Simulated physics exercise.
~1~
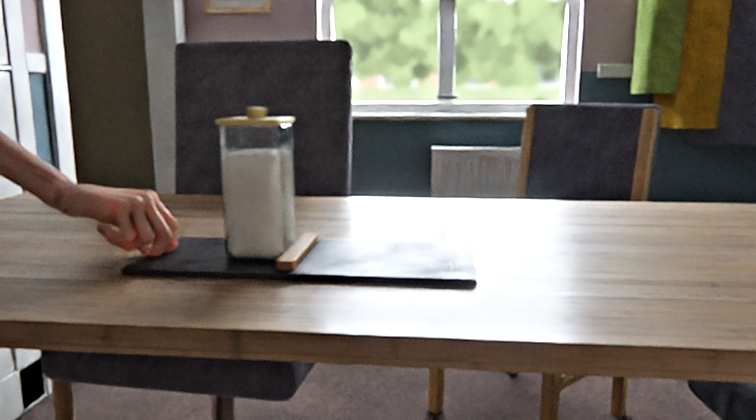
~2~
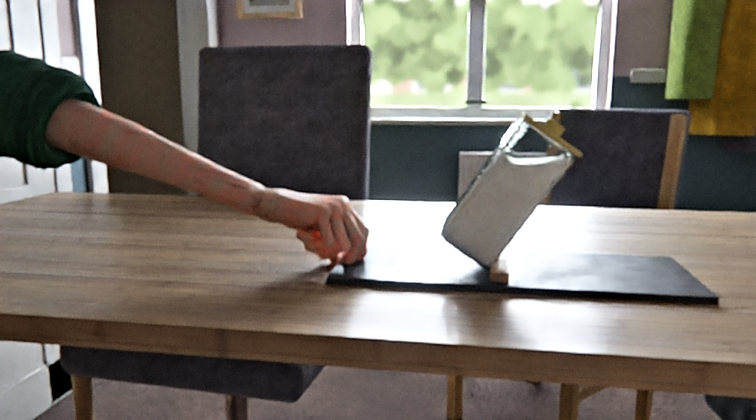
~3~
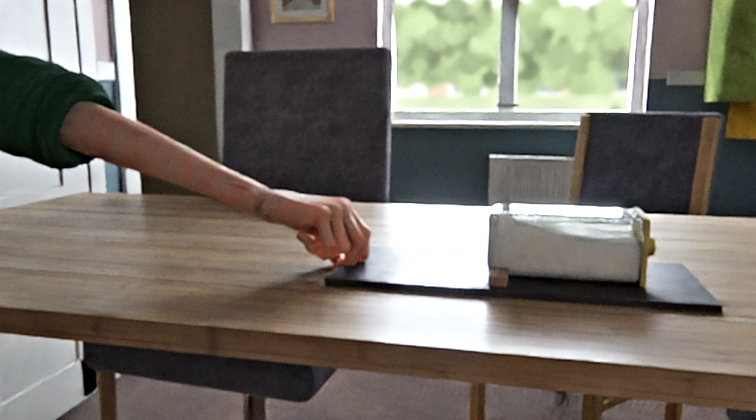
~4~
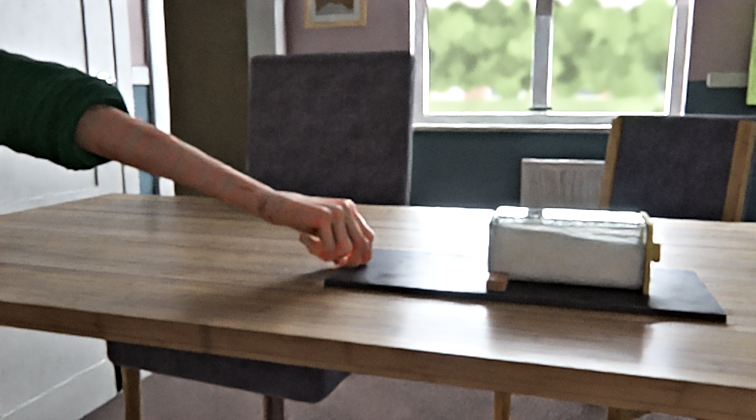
On a wooden dining table, a hand slides a dark board rightward and a lidded canister topples over the batten onto its side.
